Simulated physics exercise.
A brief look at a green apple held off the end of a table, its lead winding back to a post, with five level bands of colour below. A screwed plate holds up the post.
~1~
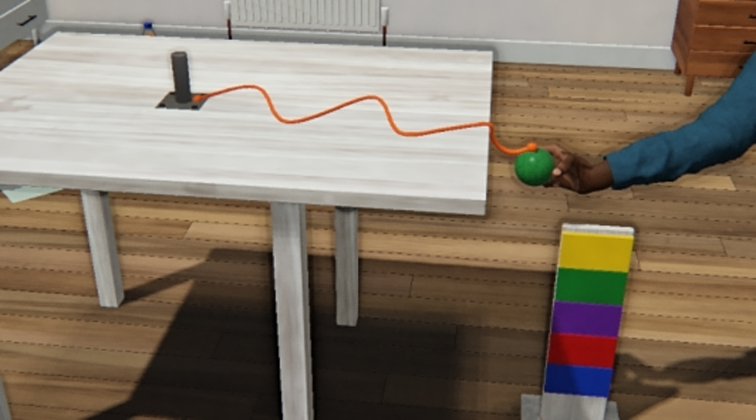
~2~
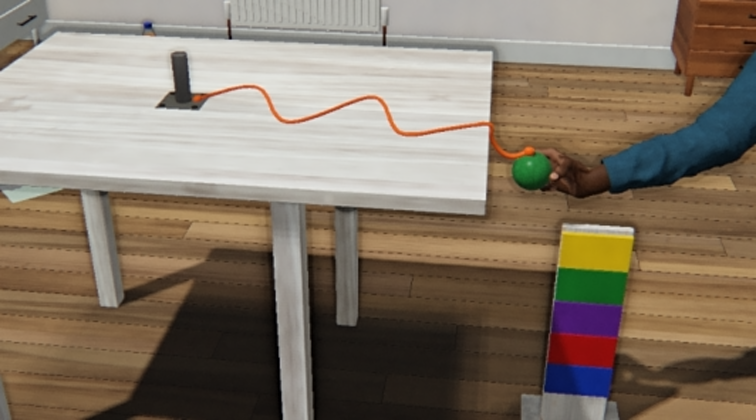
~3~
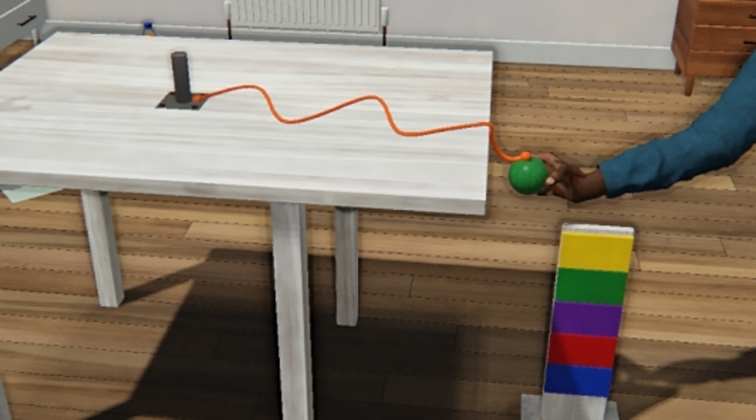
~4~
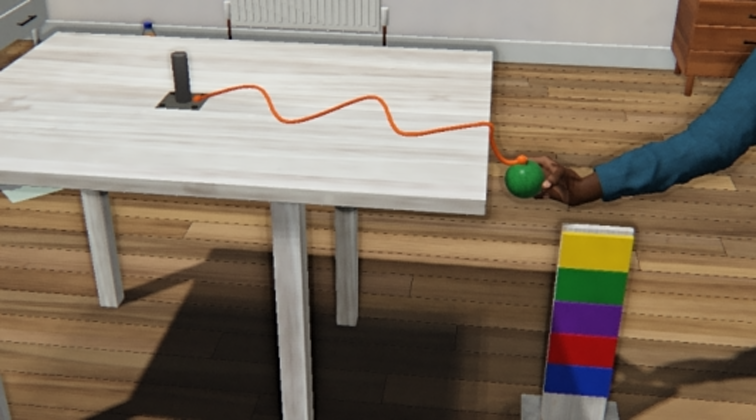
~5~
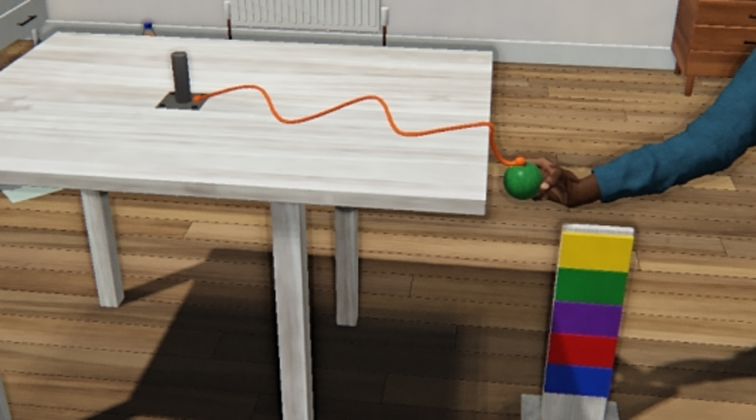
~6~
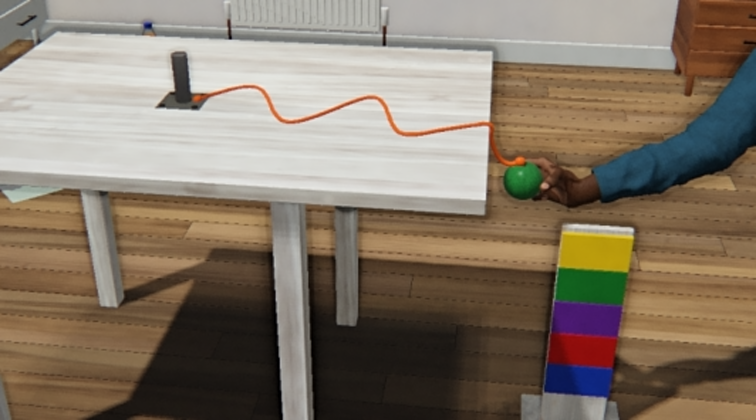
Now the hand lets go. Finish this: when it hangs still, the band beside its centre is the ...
When it hangs still, the band beside its centre is the red one.
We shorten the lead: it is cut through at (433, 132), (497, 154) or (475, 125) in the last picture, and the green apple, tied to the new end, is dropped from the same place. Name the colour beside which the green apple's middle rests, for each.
One at a time, the answers are: Yellow; purple; green.
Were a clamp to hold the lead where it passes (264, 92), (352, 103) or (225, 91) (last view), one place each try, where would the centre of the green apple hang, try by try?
Result per try (px, approx.): (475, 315); (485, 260); (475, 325).
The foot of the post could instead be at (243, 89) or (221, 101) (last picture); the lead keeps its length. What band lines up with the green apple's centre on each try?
Answer, in order: Blue, blue.
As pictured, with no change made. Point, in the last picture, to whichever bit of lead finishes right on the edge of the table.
It is around (382, 103).
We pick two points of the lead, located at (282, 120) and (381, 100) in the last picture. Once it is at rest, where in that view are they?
The first finishes about (358, 114) and the second about (486, 124).
Early on, apple near (492, 337); level with red.
Midway, apple near (461, 340); level with red.
Finally, apple near (471, 342); level with red. Its centre hangs level with the red band.
